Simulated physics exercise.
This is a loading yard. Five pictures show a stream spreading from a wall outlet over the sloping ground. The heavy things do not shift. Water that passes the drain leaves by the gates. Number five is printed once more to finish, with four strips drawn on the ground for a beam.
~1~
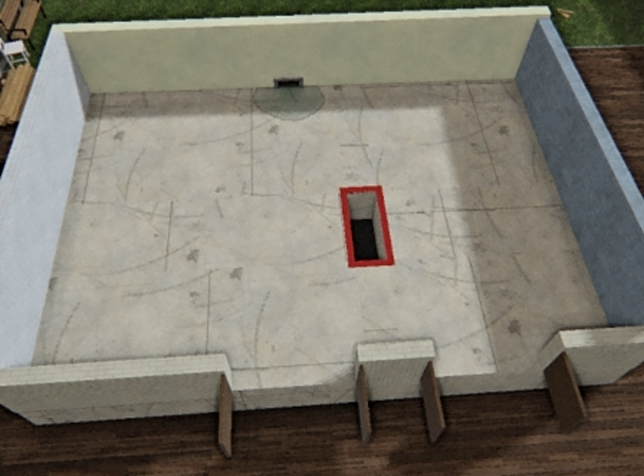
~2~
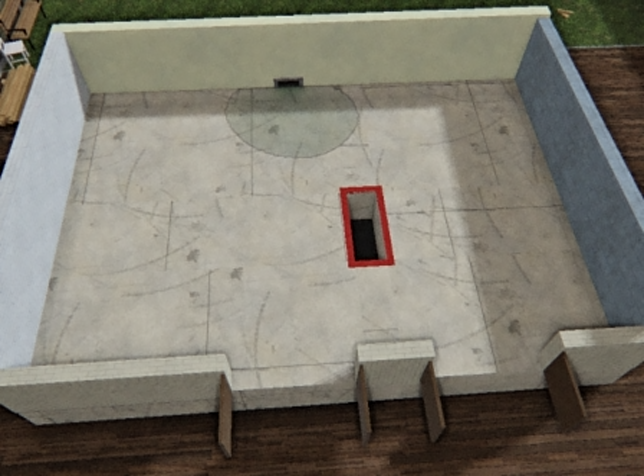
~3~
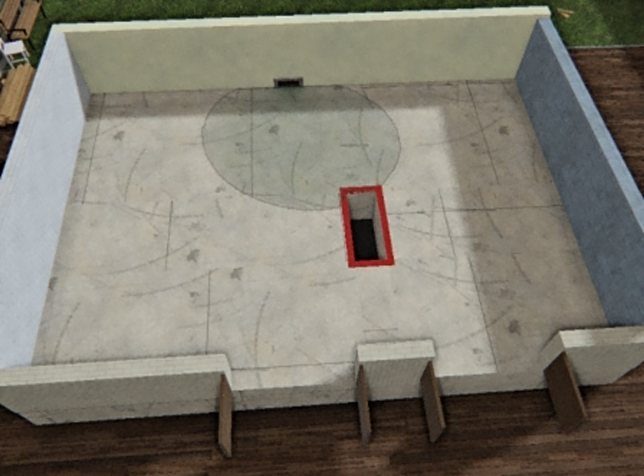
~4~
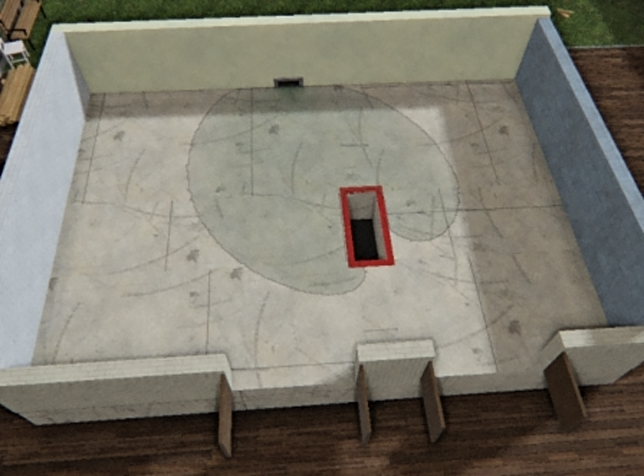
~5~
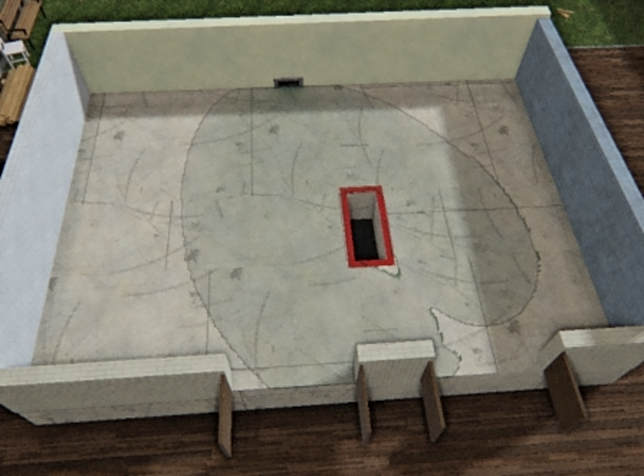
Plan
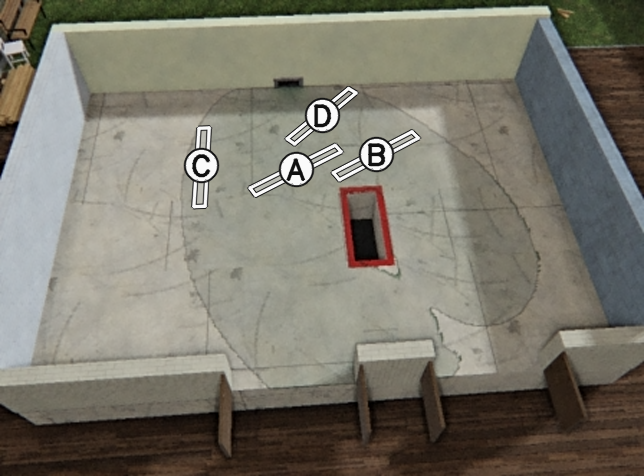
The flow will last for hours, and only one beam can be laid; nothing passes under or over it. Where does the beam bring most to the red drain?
Use place C.
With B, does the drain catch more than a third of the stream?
No, it does not.
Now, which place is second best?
B it is.
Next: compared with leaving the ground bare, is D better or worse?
Place D is worse.
In white, A from (252, 191) to (338, 148); B from (336, 176) to (415, 134); C from (199, 206) to (204, 128); D from (290, 141) to (352, 90).
If A is chosen, about 6 % of the stream goes into the red drain, about 94 % out by the gates.
If B is chosen, about 15 % of the stream goes into the red drain, about 85 % out by the gates.
If C is chosen, about 31 % of the stream goes into the red drain, about 69 % out by the gates.
If D is chosen, about 7 % of the stream goes into the red drain, about 90 % out by the gates.
